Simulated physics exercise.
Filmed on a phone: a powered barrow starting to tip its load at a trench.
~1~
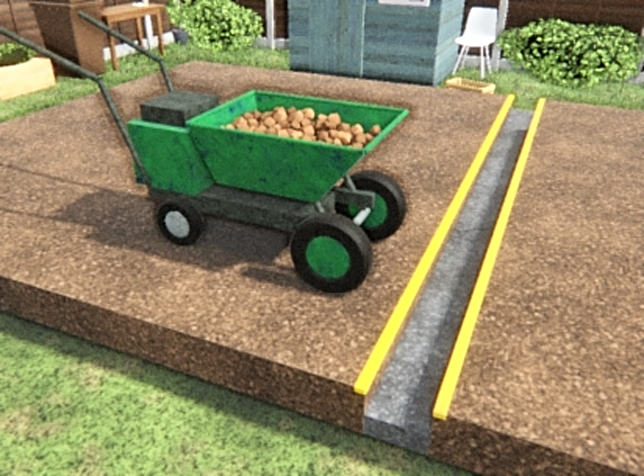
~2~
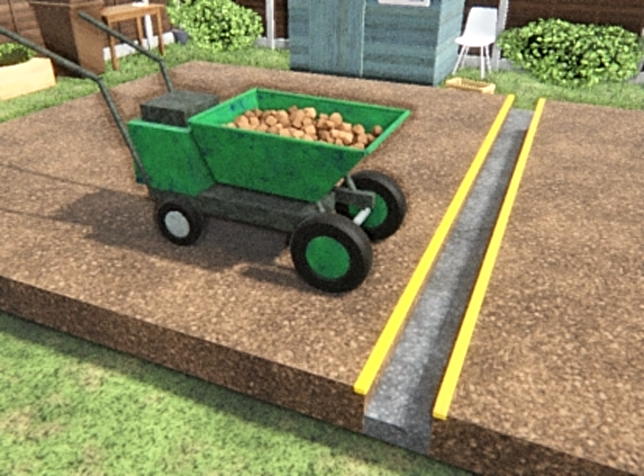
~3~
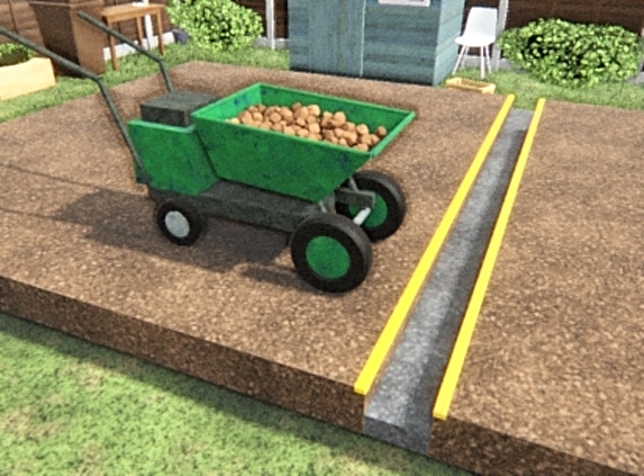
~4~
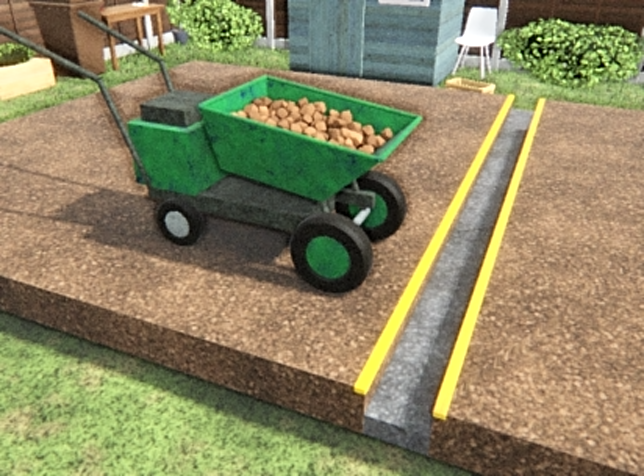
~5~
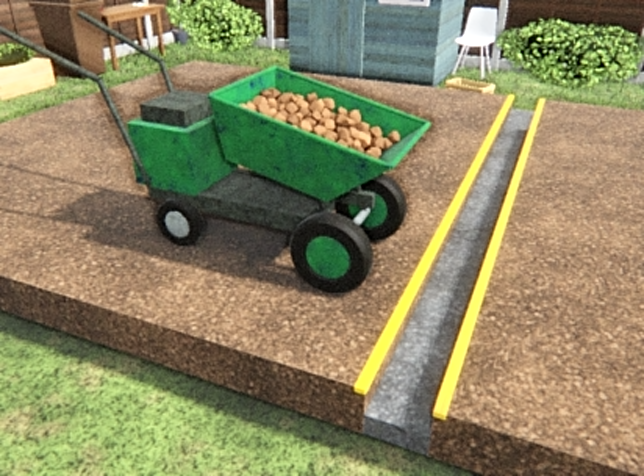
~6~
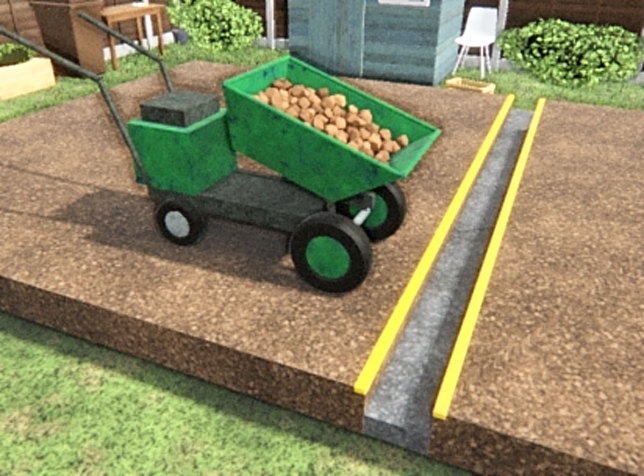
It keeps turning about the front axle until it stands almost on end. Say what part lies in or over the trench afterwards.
Between the edges lies only the smaller part of the load.
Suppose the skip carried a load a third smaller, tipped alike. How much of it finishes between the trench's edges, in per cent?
Near 20 %.
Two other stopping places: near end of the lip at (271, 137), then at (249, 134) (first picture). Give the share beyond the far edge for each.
In turn 0 and 0 in a hundred.
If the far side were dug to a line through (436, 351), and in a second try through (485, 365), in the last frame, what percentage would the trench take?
In turn 10 and 50 in a hundred.
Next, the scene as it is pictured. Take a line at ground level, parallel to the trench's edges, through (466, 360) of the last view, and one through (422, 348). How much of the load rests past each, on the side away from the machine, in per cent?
In turn 70 and 90 in a hundred.
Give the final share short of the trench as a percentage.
Close to 0 per cent.
Soon after the last picture, skip tipped steeply; all in the skip.
A little later, skip tipped right over; about two thirds in the skip; a stray few in or heaped over the trench; about a quarter beyond it; a small part falling.
Later still, skip tipped right over; a stray few in the skip; about a quarter in or heaped over the trench; most beyond it.
At rest, skip tipped right over; about a quarter in or heaped over the trench; most beyond it.
